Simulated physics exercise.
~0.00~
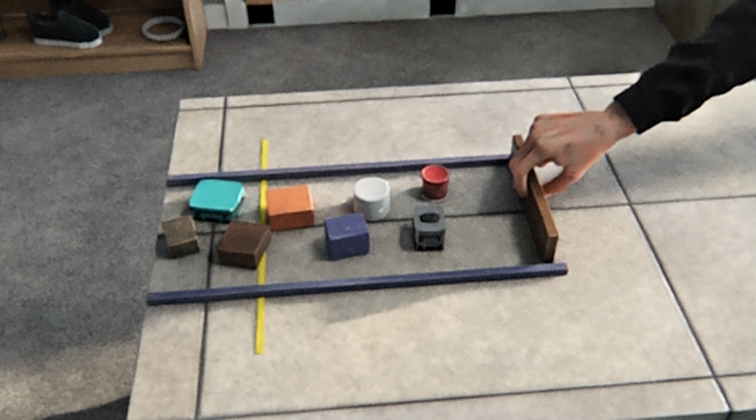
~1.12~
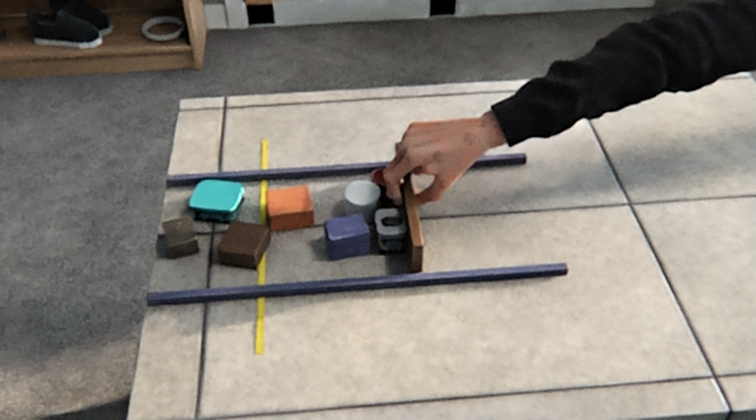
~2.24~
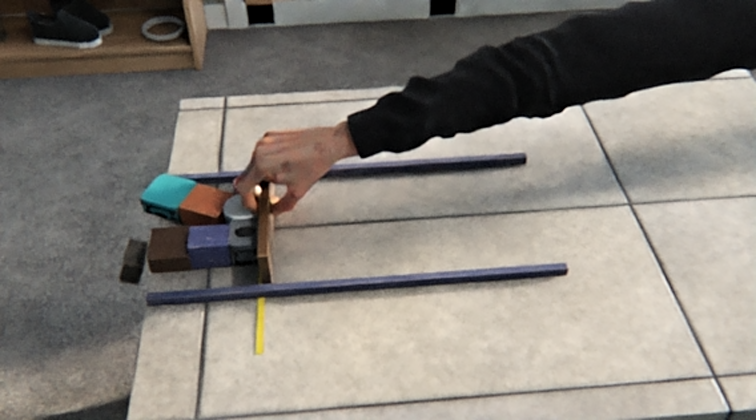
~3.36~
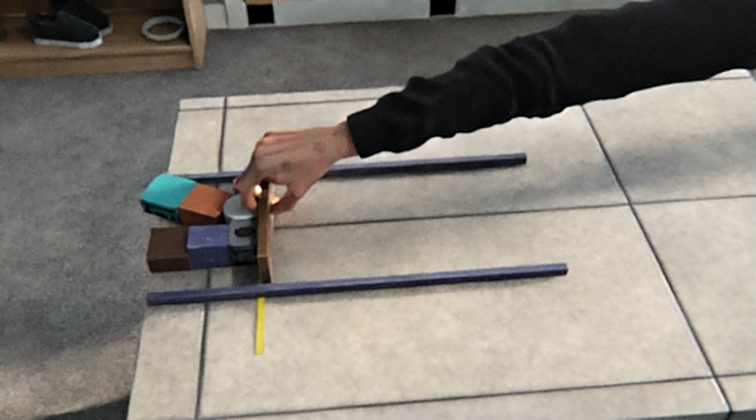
The clip opens on a tiled surface where small objects, among them a turquoise case, an orange block and a red tin, lie scattered between two dark rails, with a yellow tape crossing beneath. A hand holds an upright wooden board at the right end. The hand slides the board left, gathering the red tin and grey case against it. It keeps pushing to the tape, bunching the objects together and driving the row toward the left edge, where a small dark block tips over the side. The board stops, the dark block is gone from view, and the others remain.
